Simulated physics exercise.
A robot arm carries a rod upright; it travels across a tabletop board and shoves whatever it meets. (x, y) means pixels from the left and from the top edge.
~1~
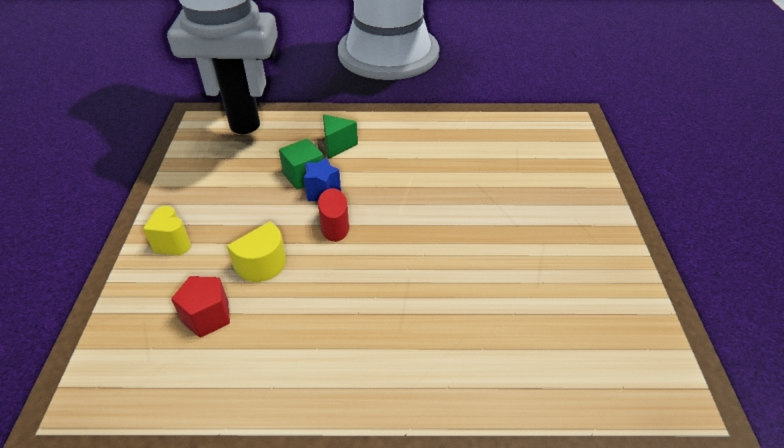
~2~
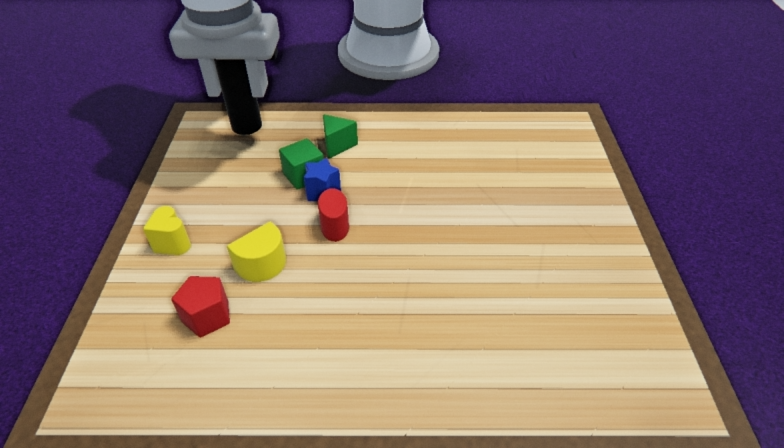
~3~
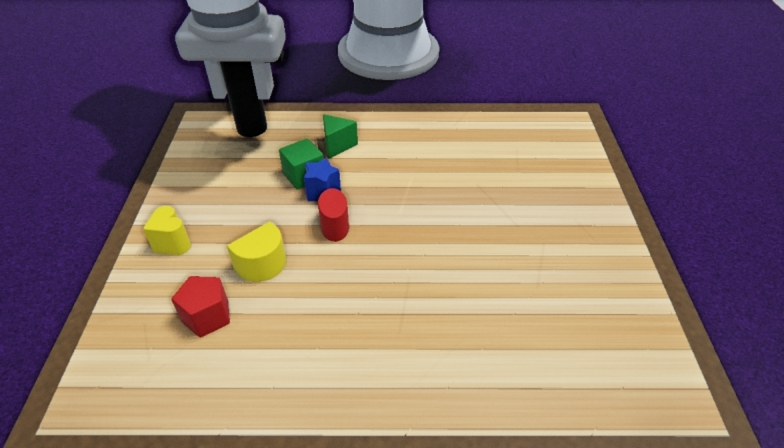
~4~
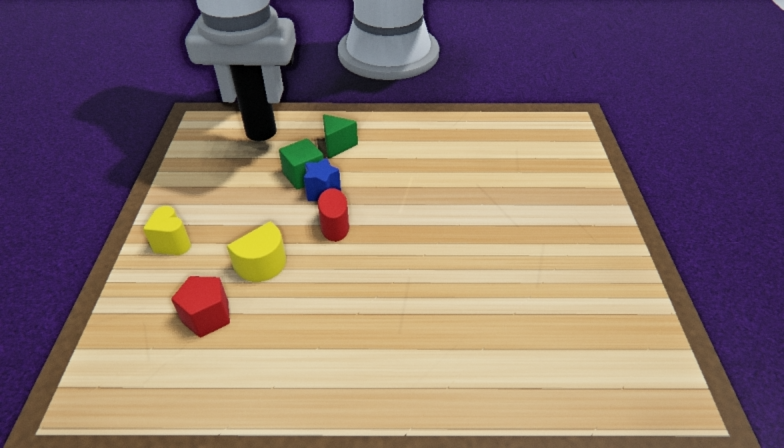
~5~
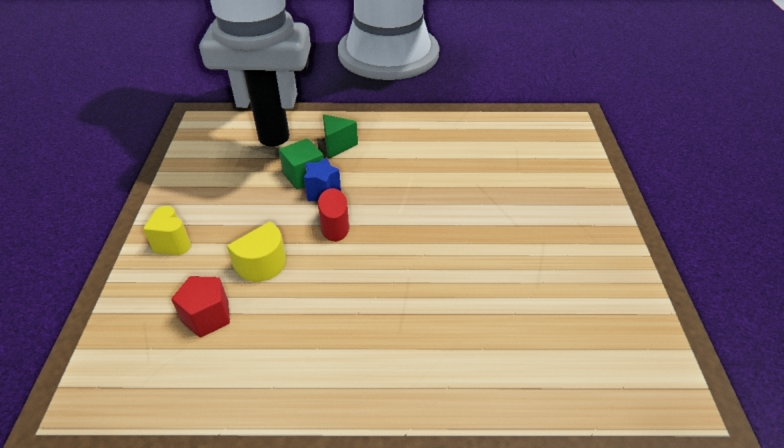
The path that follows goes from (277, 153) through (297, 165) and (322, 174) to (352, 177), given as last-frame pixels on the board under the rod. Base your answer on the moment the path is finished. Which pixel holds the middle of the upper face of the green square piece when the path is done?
I think it will end close to (362, 176).
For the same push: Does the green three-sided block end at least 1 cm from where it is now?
Answer: No.
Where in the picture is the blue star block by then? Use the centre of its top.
At roughly (366, 199).
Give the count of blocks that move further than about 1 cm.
That makes 3 blocks or more.
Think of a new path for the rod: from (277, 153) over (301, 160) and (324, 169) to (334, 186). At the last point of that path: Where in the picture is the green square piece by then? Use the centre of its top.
The centre of its top face lies at (341, 184).
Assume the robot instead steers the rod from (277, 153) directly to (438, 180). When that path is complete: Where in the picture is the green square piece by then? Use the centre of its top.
Around pixel (316, 158).
The first path, step by step. One third of the way, rod (295, 150); green square piece (310, 159); blue star block (328, 176).
Two thirds of the way, rod (321, 159); green square piece (336, 169); blue star block (352, 188); red oval (338, 212), turned 25° clockwise.
At the end, rod (351, 162); green square piece (362, 176), turned 35° clockwise; blue star block (366, 199), turned 20° clockwise; red oval (340, 219), turned 45° clockwise; green three-sided block still.
